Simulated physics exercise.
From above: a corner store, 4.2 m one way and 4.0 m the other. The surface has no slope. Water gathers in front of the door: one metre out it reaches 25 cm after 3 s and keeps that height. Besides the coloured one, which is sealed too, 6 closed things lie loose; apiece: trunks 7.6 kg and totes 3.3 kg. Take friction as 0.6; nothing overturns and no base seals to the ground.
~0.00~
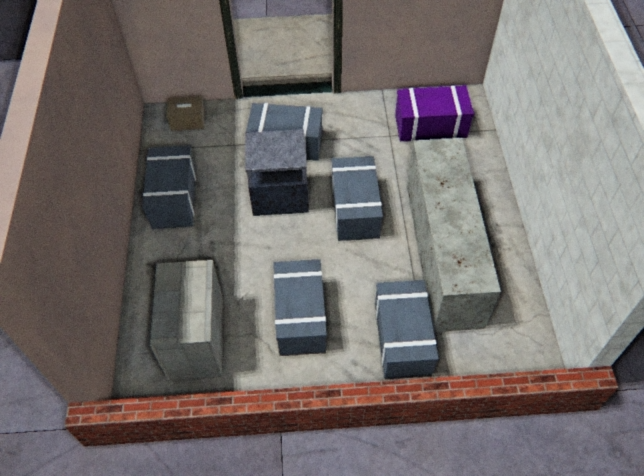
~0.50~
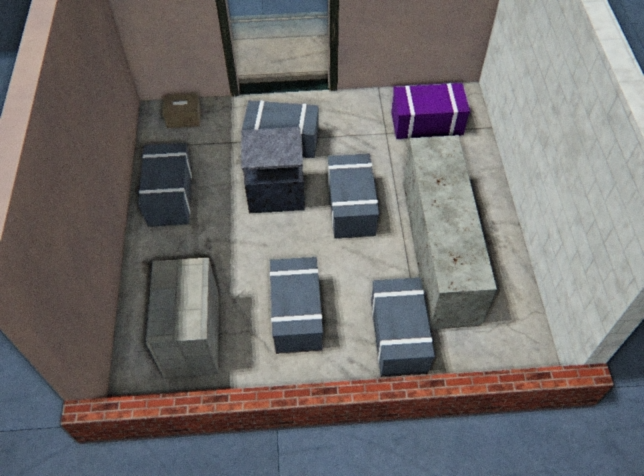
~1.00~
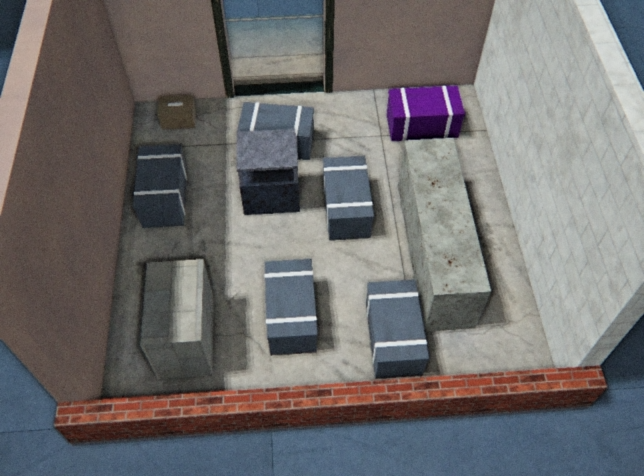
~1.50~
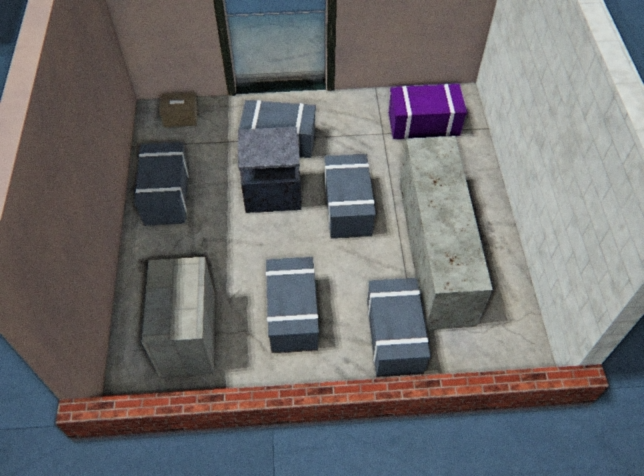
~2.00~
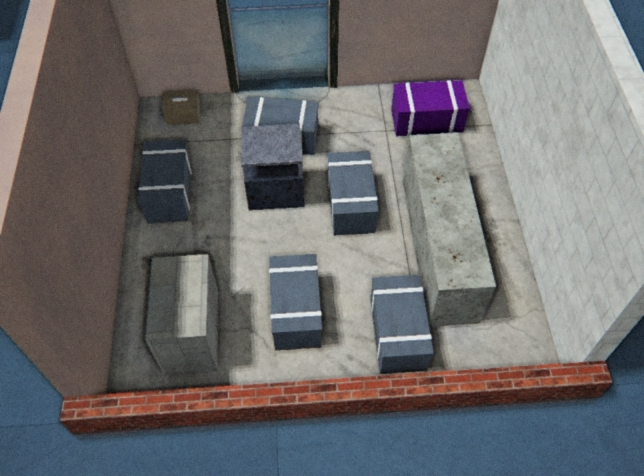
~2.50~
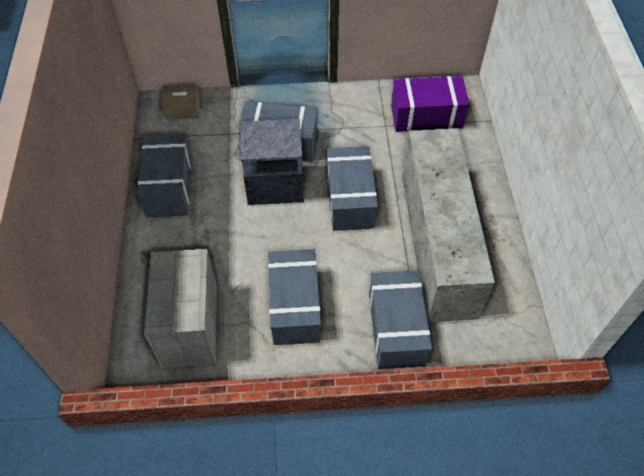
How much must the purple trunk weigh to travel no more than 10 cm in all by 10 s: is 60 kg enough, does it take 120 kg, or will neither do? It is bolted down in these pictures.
I expect that the lower weight is enough.
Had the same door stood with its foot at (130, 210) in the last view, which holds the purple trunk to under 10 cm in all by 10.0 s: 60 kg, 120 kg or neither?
Then the smaller load will do.
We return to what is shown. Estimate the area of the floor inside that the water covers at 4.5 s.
Roughly 8.5 m2.
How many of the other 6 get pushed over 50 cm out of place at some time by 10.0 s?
That makes 4.
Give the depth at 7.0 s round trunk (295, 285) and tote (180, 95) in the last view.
Roughly 7 and 4 cm.
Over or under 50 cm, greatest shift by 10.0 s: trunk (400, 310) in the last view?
Answer: Short of it.
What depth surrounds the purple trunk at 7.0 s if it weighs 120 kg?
Roughly 4 cm.
After 3.5 s the purple trunk would be 0 cm from its start with 60 kg and 0 cm from its start with 120 kg; 0 cm of water round it then.
After 4.5 s the purple trunk would be 0 cm from its start with 60 kg and 0 cm from its start with 120 kg; 1 cm of water round it then.
After 7.0 s the purple trunk would be 0 cm from its start with 60 kg and 0 cm from its start with 120 kg; 4 cm of water round it then.
After 10.0 s the purple trunk would be 0 cm from its start with 60 kg and 0 cm from its start with 120 kg; 6 cm of water round it then.
